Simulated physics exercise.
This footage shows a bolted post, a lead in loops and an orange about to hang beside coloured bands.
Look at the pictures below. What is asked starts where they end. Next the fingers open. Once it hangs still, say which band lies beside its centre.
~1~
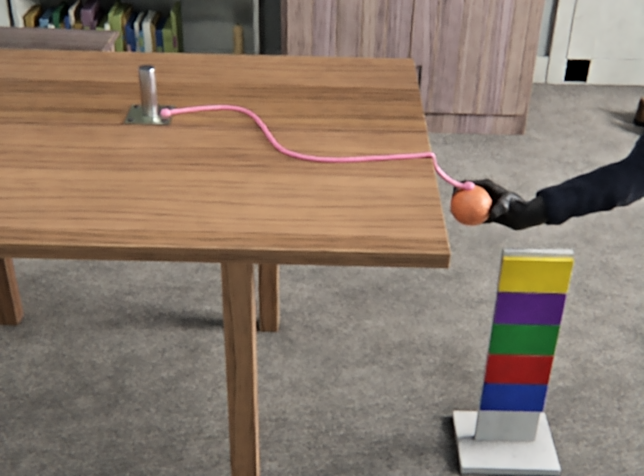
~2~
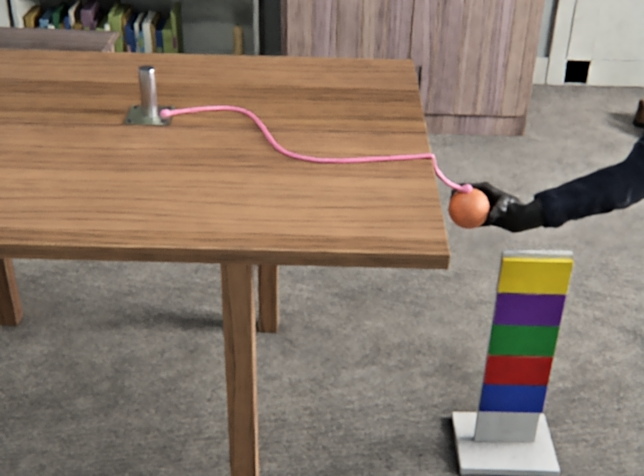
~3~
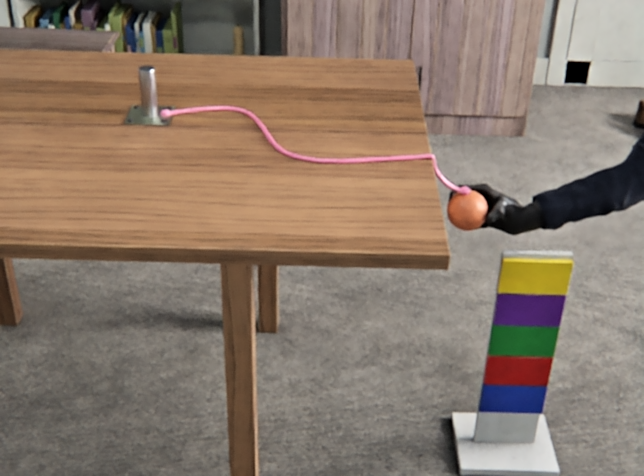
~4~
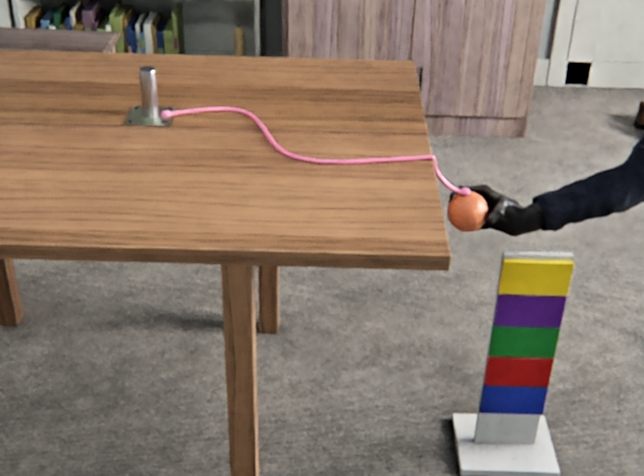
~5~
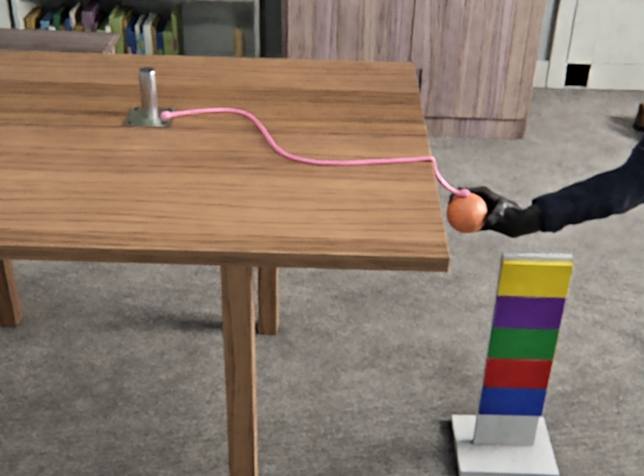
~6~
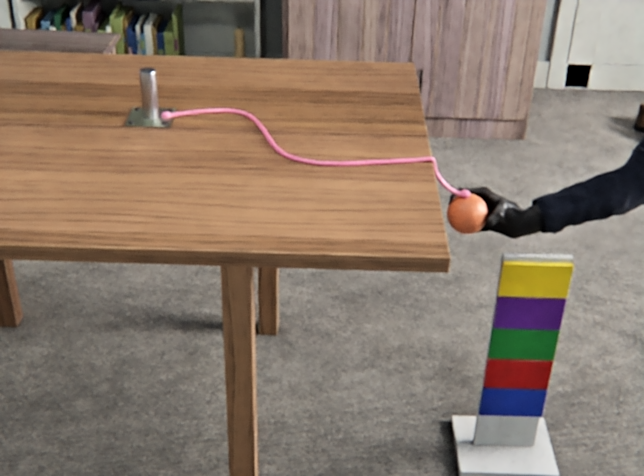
It is the yellow band.
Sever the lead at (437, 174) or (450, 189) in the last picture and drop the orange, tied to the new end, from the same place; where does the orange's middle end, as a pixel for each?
First try near (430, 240), second near (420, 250).
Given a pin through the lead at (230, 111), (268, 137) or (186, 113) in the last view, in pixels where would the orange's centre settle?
First try around (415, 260), second around (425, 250), third around (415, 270).
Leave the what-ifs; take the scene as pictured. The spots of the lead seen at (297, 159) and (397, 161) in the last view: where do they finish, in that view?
End points: Roughly (357, 143); roughly (430, 177).
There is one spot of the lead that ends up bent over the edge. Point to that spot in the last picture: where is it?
That spot lies near (377, 162).
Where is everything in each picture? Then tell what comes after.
In the first frame, orange (471, 206); yellow (536, 277); purple (530, 309); green (525, 341); red (519, 370); blue (514, 399).
In the second frame, orange (469, 209); lead through (197, 110) (255, 118) (275, 145) (336, 161) (410, 158).
In the third frame, orange (467, 210).
In the fourth frame, orange (468, 212); lead through (198, 111) (256, 119) (276, 146) (337, 162) (411, 159).
In the fifth frame, orange (467, 213).
In the sixth frame, orange (468, 214); lead through (198, 112) (256, 121) (276, 148) (337, 164) (411, 161).
Soon after, orange near (392, 264); level with yellow.
After that, orange near (405, 270); level with yellow.
In the end, orange near (414, 272); level with yellow. Its middle rests at the yellow band.
